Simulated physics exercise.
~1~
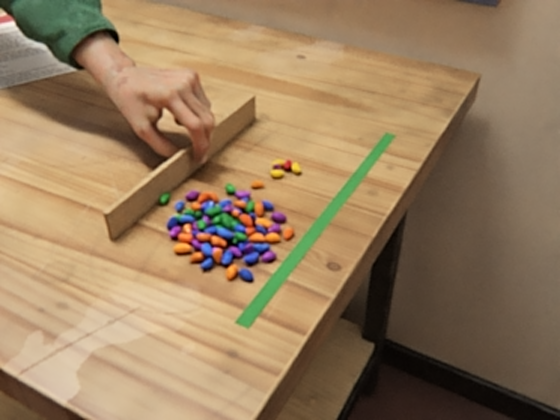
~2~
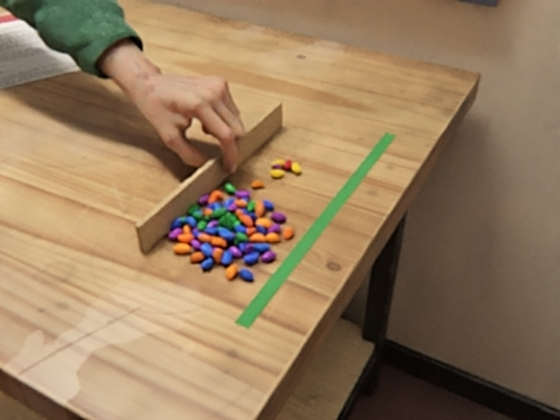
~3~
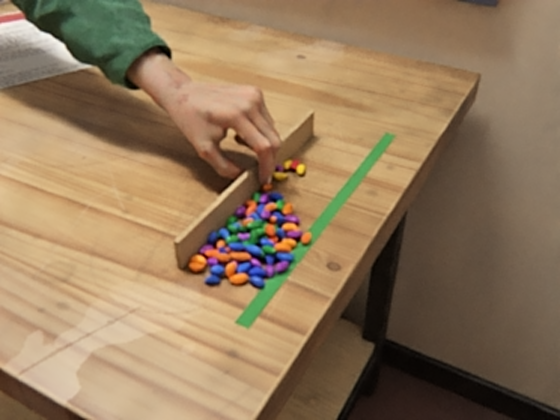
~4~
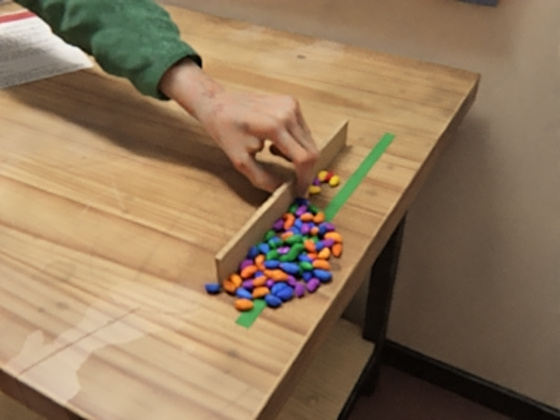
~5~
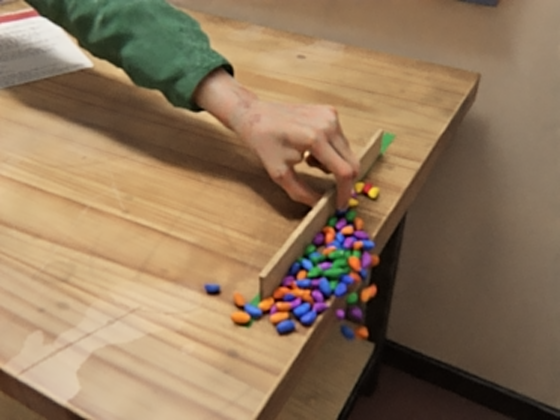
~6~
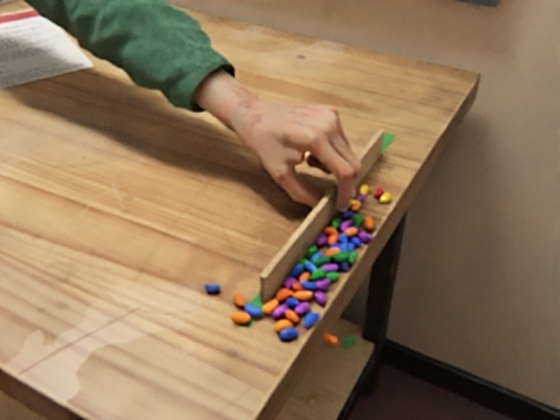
A heap of glossy orange, blue, purple and green pieces lies on a wooden table beside a plain wall, seen from above at an angle, with a tiny red and yellow cluster behind it. A hand in a green sleeve holds a thin upright strip to their left, while green tape runs along the right. The hand pushes the strip rightward, gathering the large heap and then sweeping both groups across the tape. One blue piece is left behind. The strip stops at the tape as some large-heap pieces tumble over the edge, while the small cluster stays on the table.
